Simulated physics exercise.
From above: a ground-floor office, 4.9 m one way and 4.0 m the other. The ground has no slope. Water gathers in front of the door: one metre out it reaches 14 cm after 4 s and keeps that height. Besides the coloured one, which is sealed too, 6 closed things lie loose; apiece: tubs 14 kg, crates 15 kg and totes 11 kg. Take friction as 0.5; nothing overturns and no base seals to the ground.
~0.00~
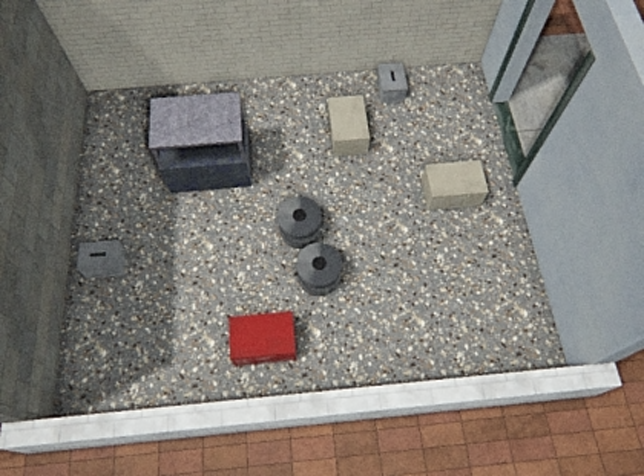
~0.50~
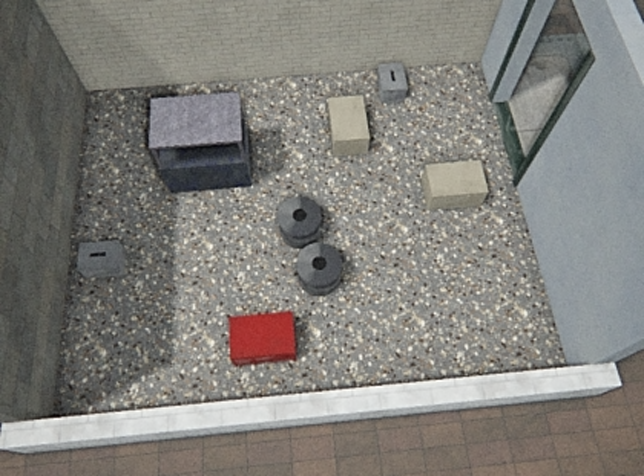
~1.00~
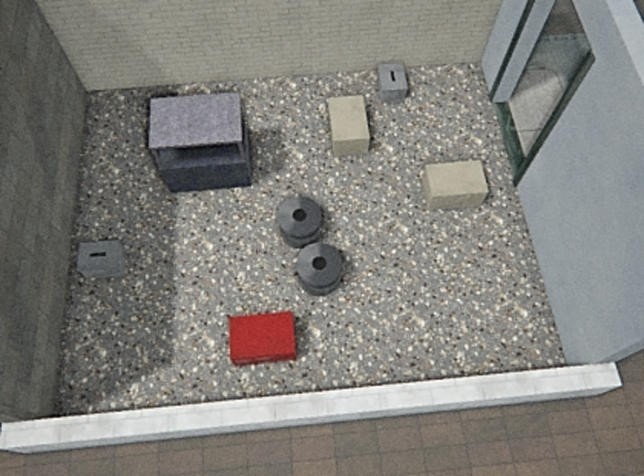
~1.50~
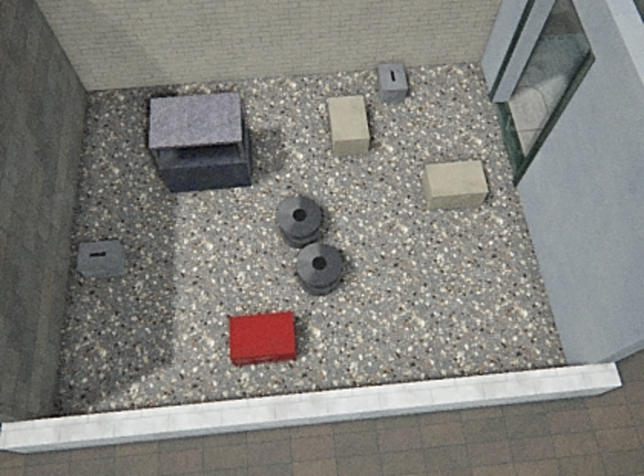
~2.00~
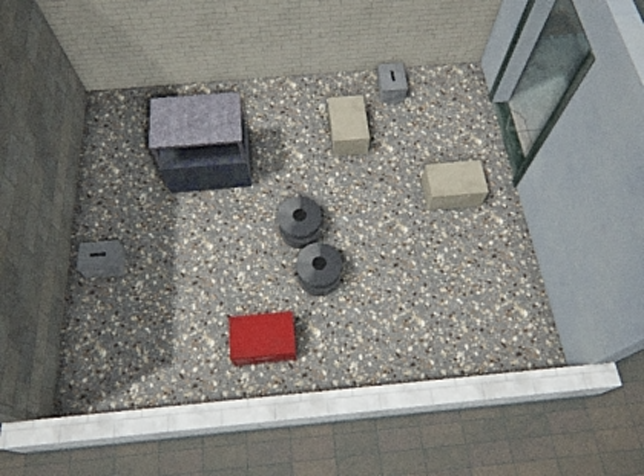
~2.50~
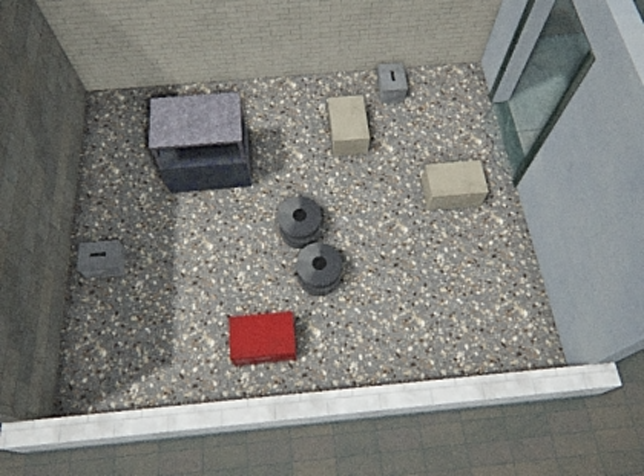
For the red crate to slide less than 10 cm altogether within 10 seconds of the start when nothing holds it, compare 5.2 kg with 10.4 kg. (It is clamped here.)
Verdict: The smaller load will do.
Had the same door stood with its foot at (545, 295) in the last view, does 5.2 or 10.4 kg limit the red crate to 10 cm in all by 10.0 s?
Then neither load is enough.
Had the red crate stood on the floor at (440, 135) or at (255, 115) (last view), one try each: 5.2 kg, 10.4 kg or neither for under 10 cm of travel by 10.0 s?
In turn: Neither holds; neither is enough.
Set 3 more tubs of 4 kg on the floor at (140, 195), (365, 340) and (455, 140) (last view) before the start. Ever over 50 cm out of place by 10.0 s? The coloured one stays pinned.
In turn: Less, short of it, more.
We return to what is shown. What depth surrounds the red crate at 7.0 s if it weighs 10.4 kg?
About 0 cm.
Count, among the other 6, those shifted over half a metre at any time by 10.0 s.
1 of them.
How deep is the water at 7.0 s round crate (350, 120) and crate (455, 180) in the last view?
Roughly 4 and 3 cm.
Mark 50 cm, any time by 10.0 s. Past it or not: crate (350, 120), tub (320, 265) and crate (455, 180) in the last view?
In turn: More, under, less.
After 3.5 s the red crate would be 0 cm from its start with 5.2 kg and 0 cm from its start with 10.4 kg; 0 cm of water round it then.
After 4.5 s the red crate would be 0 cm from its start with 5.2 kg and 0 cm from its start with 10.4 kg; 0 cm of water round it then.
After 7.0 s the red crate would be 0 cm from its start with 5.2 kg and 0 cm from its start with 10.4 kg; 0 cm of water round it then.
After 10.0 s the red crate would be 0 cm from its start with 5.2 kg and 0 cm from its start with 10.4 kg; 0 cm of water round it then.
